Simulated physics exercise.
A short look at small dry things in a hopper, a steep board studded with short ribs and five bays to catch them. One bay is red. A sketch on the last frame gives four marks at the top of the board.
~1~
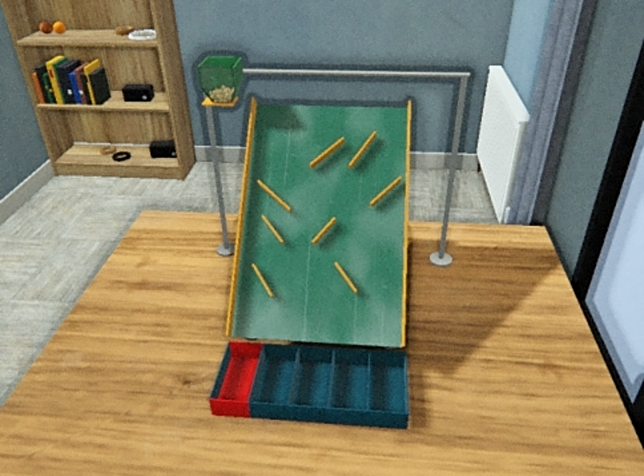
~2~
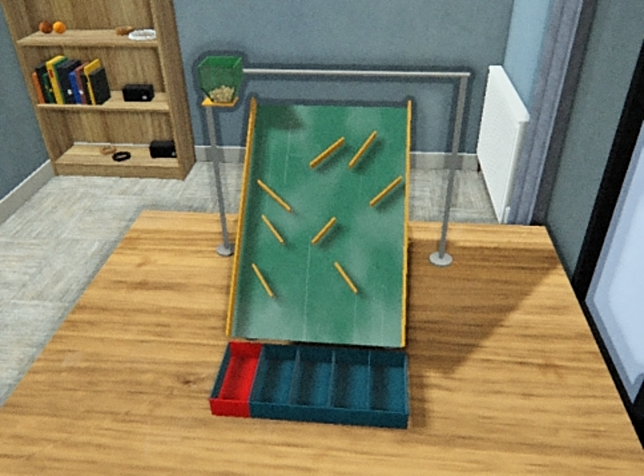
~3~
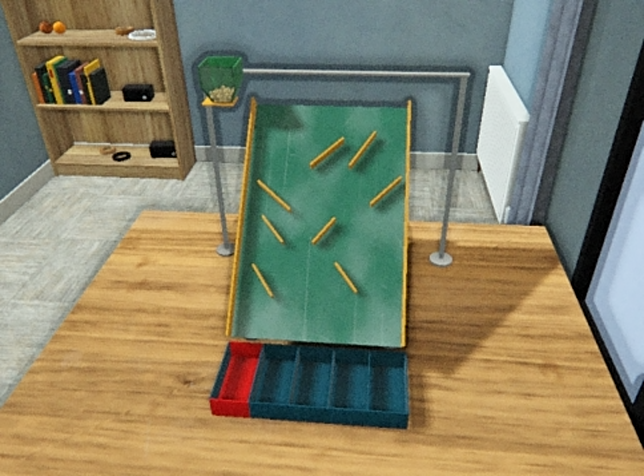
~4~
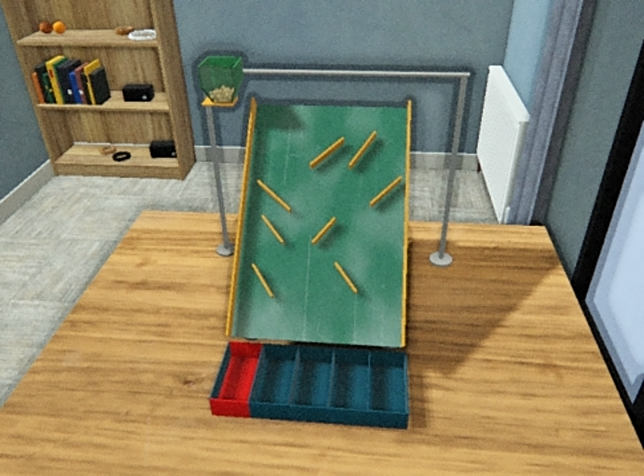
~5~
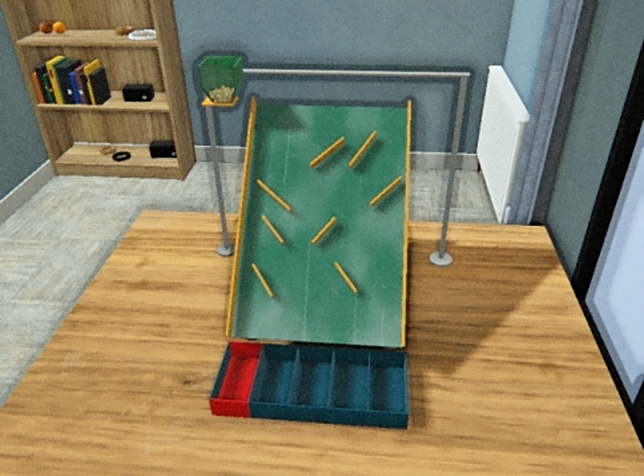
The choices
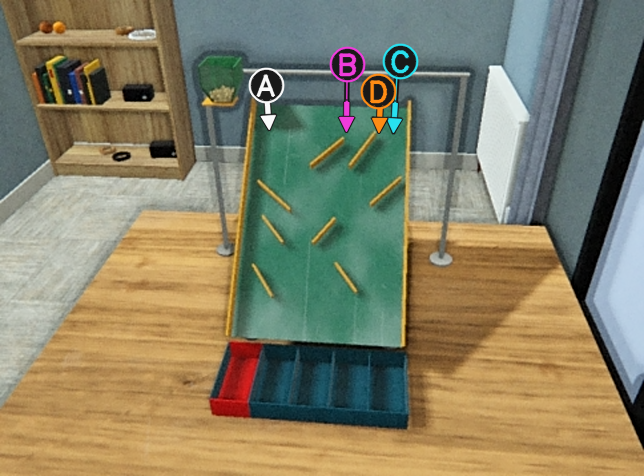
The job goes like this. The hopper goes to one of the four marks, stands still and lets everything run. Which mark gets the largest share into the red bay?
A beats the others.
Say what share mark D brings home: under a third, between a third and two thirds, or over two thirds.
It is under a third.
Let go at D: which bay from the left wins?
It is the second one.
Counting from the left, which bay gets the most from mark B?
The second.
On the marked copy, mark A meets the board at (268, 124); mark B meets the board at (346, 126); mark C meets the board at (393, 127); mark D meets the board at (379, 127).
If A is chosen, about a quarter in the red bay, about half in other bays, about a quarter outside the box.
If B is chosen, a small part in the red bay, most in other bays, a small part outside the box.
If C is chosen, a small part in the red bay, about two thirds in other bays, a stray few held on the board, about a quarter outside the box.
If D is chosen, a small part in the red bay, most in other bays, a small part outside the box.
